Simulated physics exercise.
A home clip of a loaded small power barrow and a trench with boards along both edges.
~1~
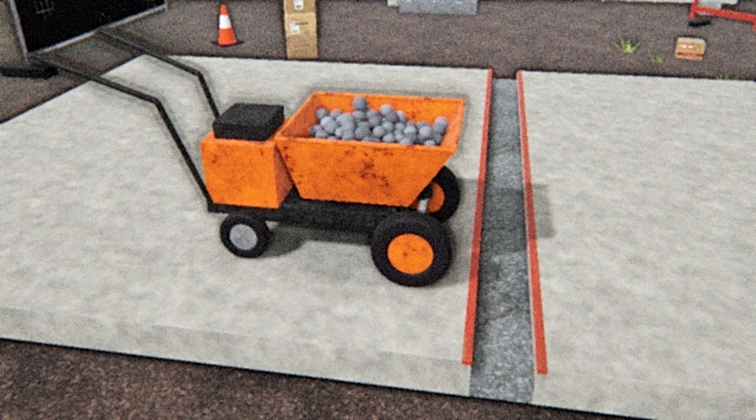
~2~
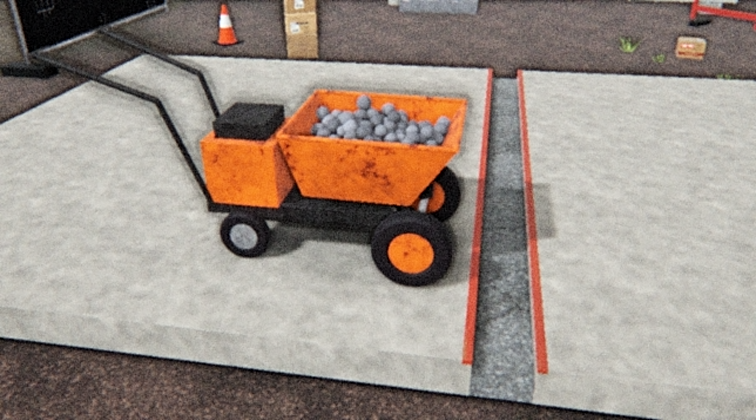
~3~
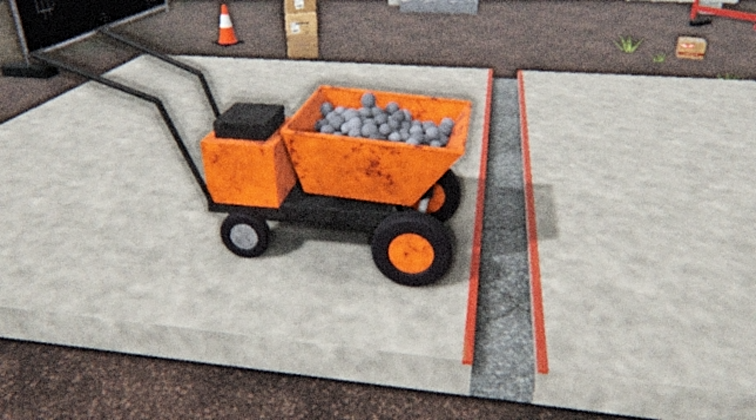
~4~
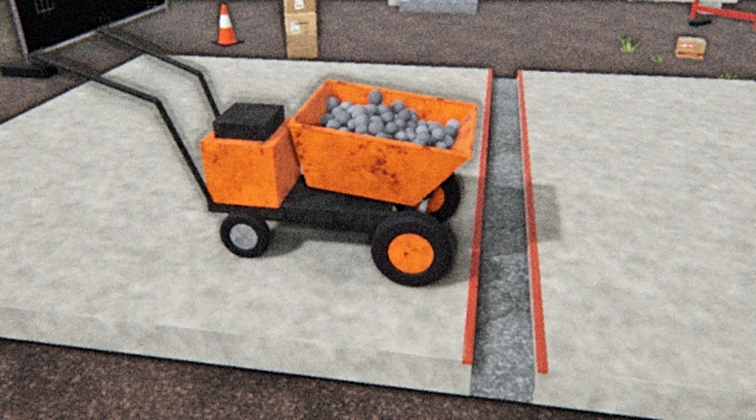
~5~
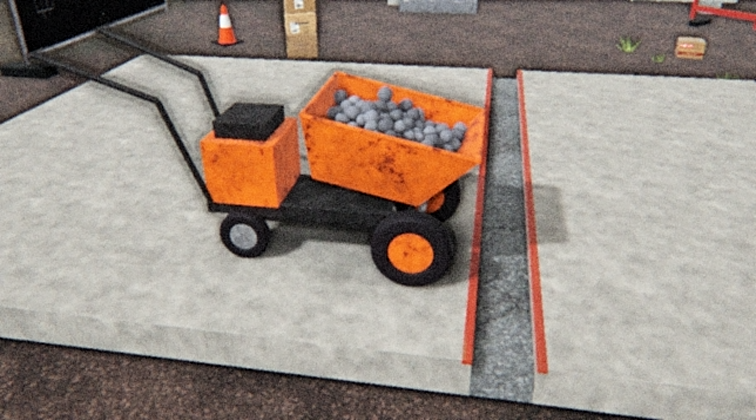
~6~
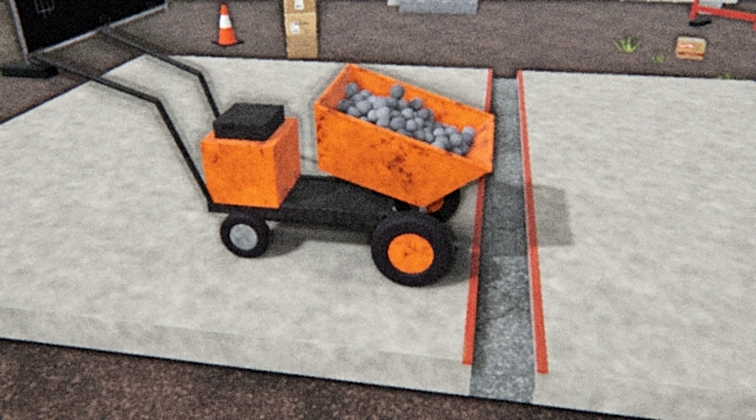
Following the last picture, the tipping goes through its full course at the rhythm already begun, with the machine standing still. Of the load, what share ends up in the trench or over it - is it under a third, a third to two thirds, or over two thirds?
The amount that reaches the trench will stay below a third.
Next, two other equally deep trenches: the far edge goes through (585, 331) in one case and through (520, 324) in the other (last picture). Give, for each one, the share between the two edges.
I'd expect close to 60 in a hundred and then close to 0 in a hundred.
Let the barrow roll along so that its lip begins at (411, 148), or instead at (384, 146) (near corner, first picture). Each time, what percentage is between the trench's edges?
Well, you'd get roughly 50 per cent from the first place and roughly 60 per cent from the second.
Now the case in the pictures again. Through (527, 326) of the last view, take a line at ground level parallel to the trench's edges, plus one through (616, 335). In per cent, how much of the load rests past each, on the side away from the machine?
Around 90 per cent for the first, and 40 per cent for the second.
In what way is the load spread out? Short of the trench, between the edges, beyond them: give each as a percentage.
I get 0 % short, 15 % between and 80 % beyond.
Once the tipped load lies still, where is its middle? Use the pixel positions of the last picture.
Somewhere around (584, 259) in the last picture.
Just after the last frame, skip tipped steeply; every one in the skip.
A moment on, skip tipped right over; the larger part in the skip; about a tenth beyond it; about a tenth falling.
Further on, skip tipped right over; roughly a quarter in the skip; just a few in or heaped over the trench; roughly two thirds beyond it.
When it is over, skip tipped right over; just a few in the skip; about a tenth in or heaped over the trench; the larger part beyond it.
